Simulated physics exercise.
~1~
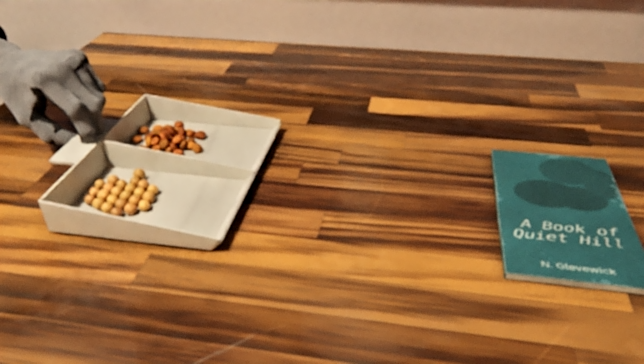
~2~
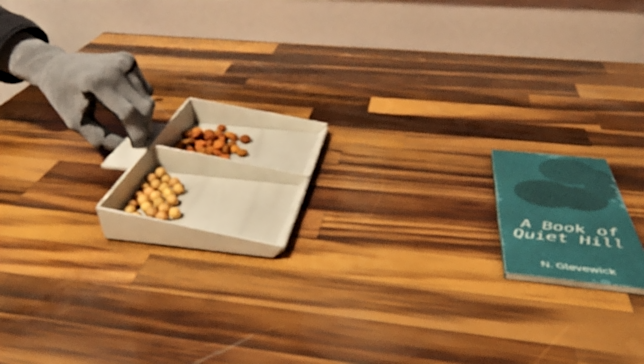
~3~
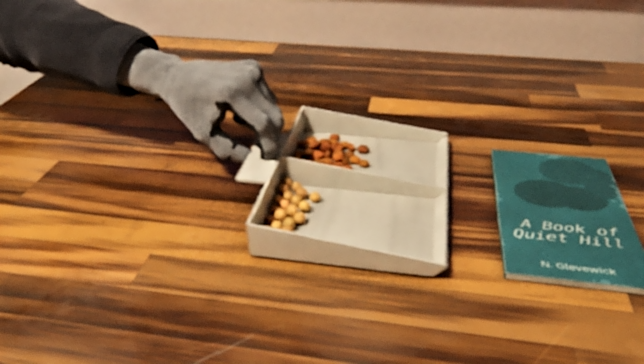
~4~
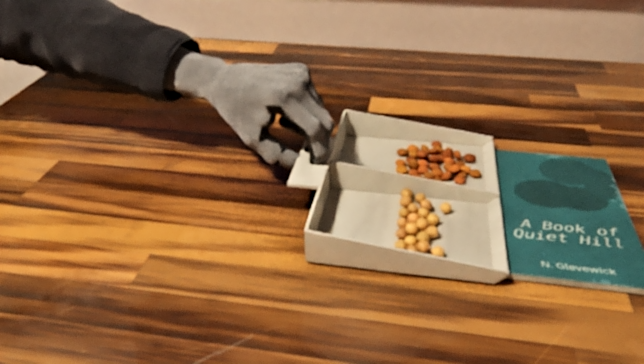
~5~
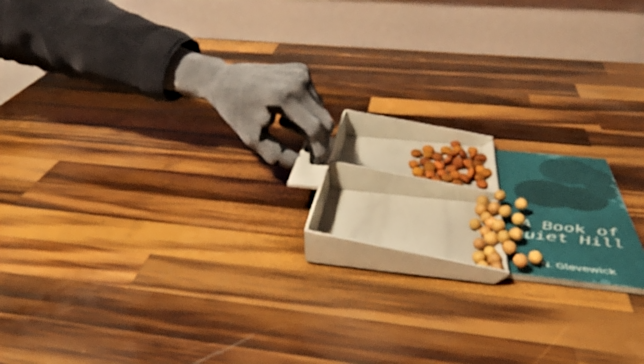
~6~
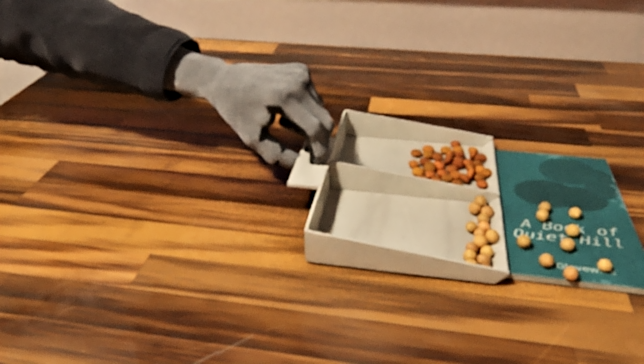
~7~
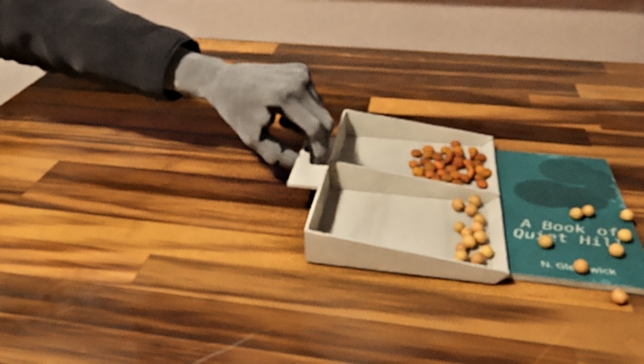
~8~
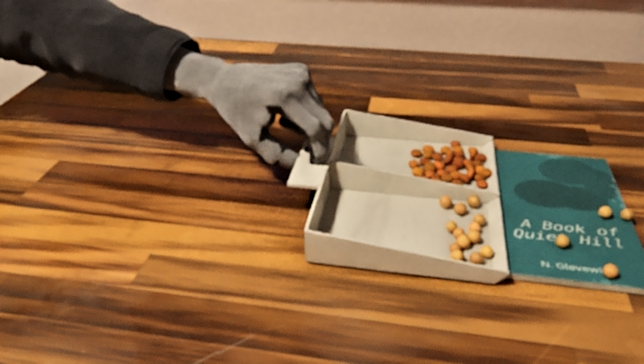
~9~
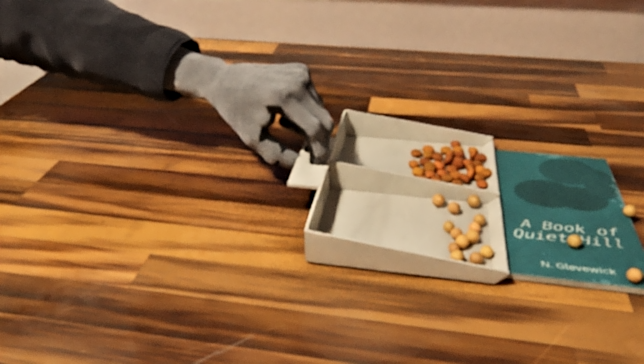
On a wooden table with a striped grain, a gray-gloved hand in a dark sleeve holds the tab of a pale, divided tray, with a teal book lying to the right. One section holds round, tan pieces and the other reddish-brown ones. The hand pushes the tray to the right until it stops against the book. Both piles slide forward toward the front rim. Several tan pieces tumble over it and scatter across the cover, some rolling off to the right. The remaining tan pieces settle inside, while the reddish-brown ones all stay in the tray.
